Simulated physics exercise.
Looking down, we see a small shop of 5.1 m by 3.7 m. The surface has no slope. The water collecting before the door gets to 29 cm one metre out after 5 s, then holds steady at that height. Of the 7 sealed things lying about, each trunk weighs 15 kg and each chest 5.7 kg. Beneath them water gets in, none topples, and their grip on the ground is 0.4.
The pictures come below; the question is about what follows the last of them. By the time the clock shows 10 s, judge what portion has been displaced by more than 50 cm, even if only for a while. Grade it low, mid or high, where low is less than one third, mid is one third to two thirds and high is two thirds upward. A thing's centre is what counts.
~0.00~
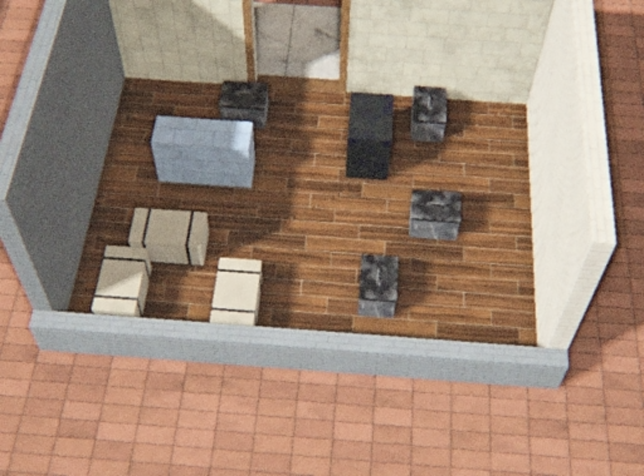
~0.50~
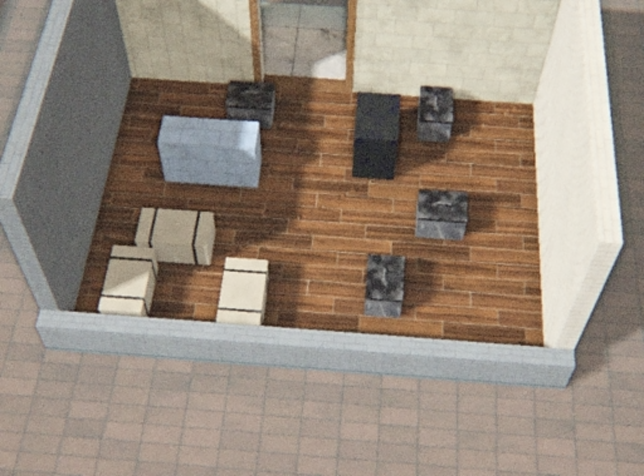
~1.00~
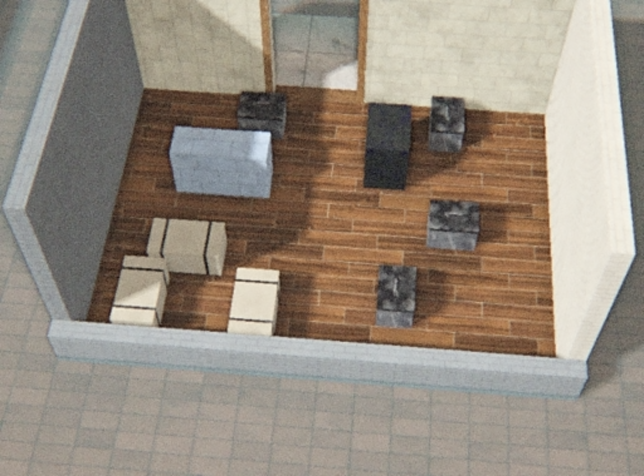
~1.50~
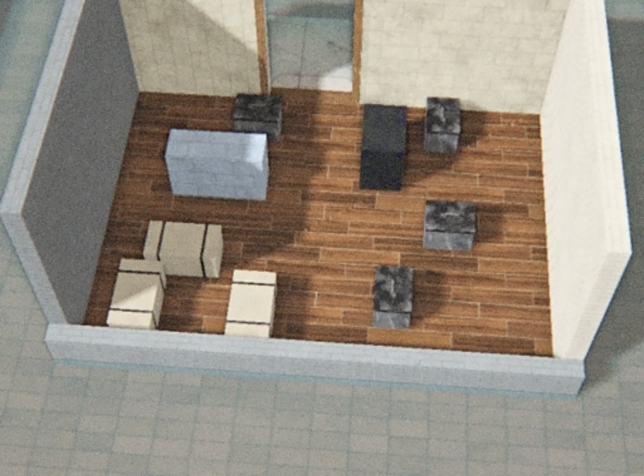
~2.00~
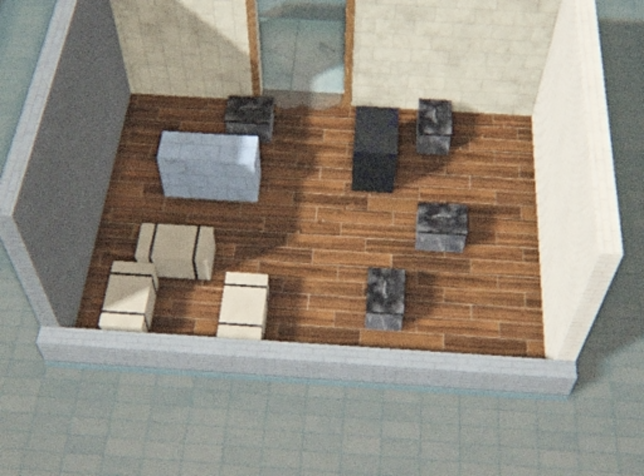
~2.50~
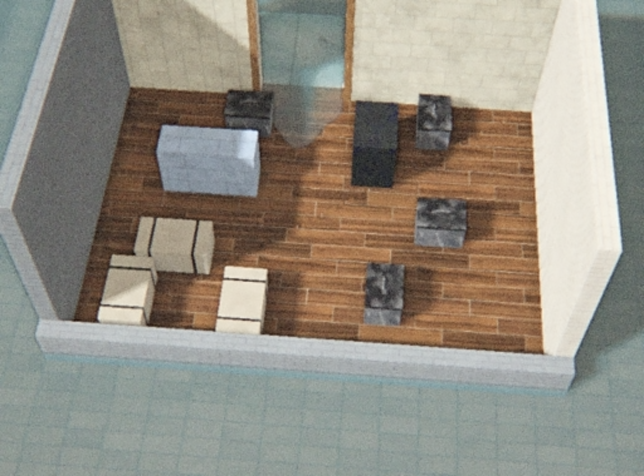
Grade: High.
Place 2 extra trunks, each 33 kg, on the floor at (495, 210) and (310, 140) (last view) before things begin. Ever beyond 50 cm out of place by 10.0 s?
Order as asked - inside the cutoff and beyond the cutoff.
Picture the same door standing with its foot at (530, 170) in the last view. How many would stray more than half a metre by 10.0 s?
You'd get 6 in that case.
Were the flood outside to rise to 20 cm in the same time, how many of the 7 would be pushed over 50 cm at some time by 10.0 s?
3.
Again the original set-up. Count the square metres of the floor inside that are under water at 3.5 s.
That flooded area is roughly 3.0 m2.
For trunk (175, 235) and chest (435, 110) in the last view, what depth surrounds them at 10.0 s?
Roughly 10 and 9 cm.
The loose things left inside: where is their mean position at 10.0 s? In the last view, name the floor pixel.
Around (320, 194).
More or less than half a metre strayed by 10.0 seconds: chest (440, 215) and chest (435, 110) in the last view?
Taking them in order, the first is below the mark and the second is above the mark.
After 3.5 s 0 of 7 are over 50 cm from their spots; 0 afloat.
After 4.5 s 1 of 7 are over 50 cm from their spots; 0 afloat.
After 7.0 s 3 of 7 are over 50 cm from their spots; 3 afloat.
After 10.0 s 6 of 7 are over 50 cm from their spots, and 6 have been at some point; 6 afloat.
